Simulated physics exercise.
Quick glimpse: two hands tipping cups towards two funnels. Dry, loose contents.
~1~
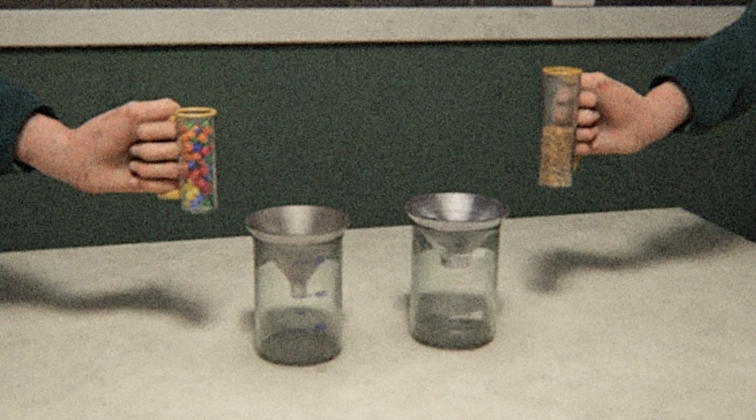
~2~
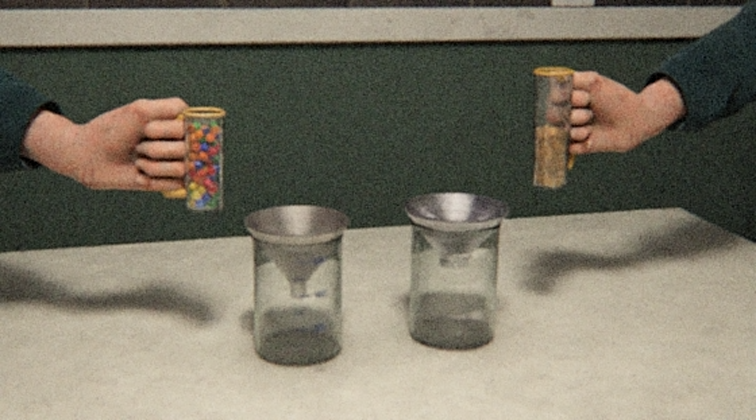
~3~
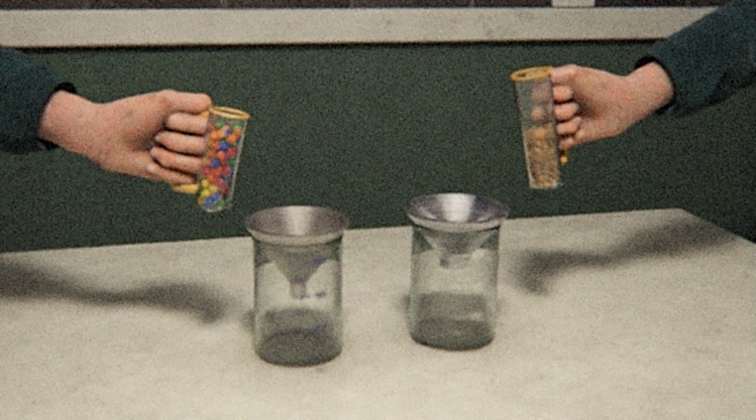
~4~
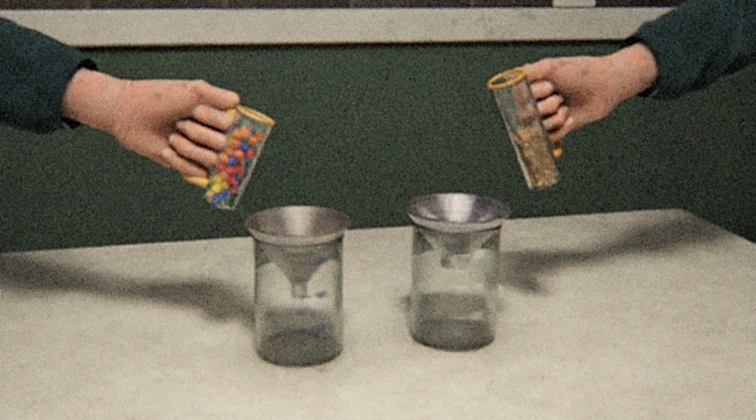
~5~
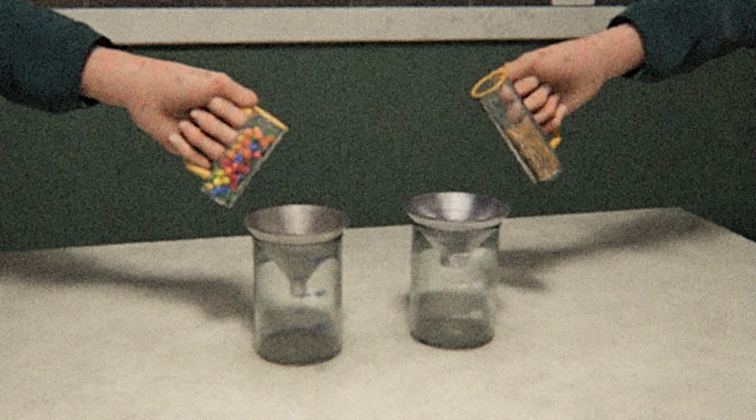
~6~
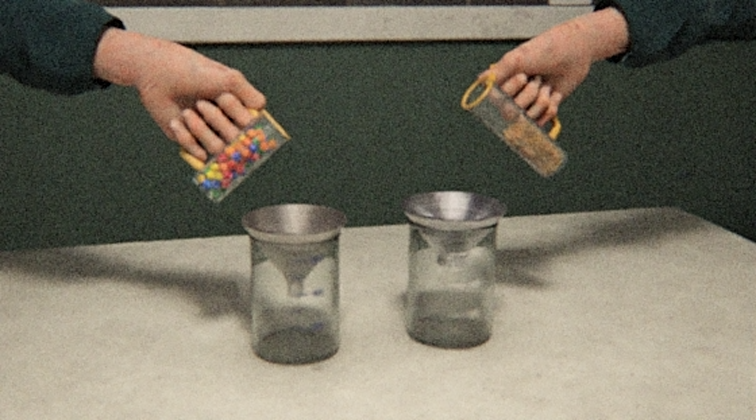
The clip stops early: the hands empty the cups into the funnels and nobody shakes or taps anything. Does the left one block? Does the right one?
Once poured, the left funnel stops up and the right funnel drains out.
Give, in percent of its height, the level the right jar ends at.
Estimate: About 10 per cent.
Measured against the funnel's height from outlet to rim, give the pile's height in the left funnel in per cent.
Near 75 %.
Then, 0.45 s after the last picture, left, nearly all still in the cup, a stray few in or over the funnel; right, all still in the cup.
Then, 0.85 s after the last picture, left, about two thirds still in the cup, about a quarter in or over the funnel, a stray few down in the jar; right, nearly all still in the cup, a small part in or over the funnel.
Then, 1.19 s after the last picture, left, nearly all in or over the funnel, a stray few down in the jar; right, a small part still in the cup, about half in or over the funnel, about a third down in the jar.
By the end, left, nearly all stuck in the funnel, a stray few down in the jar; right, all down in the jar.
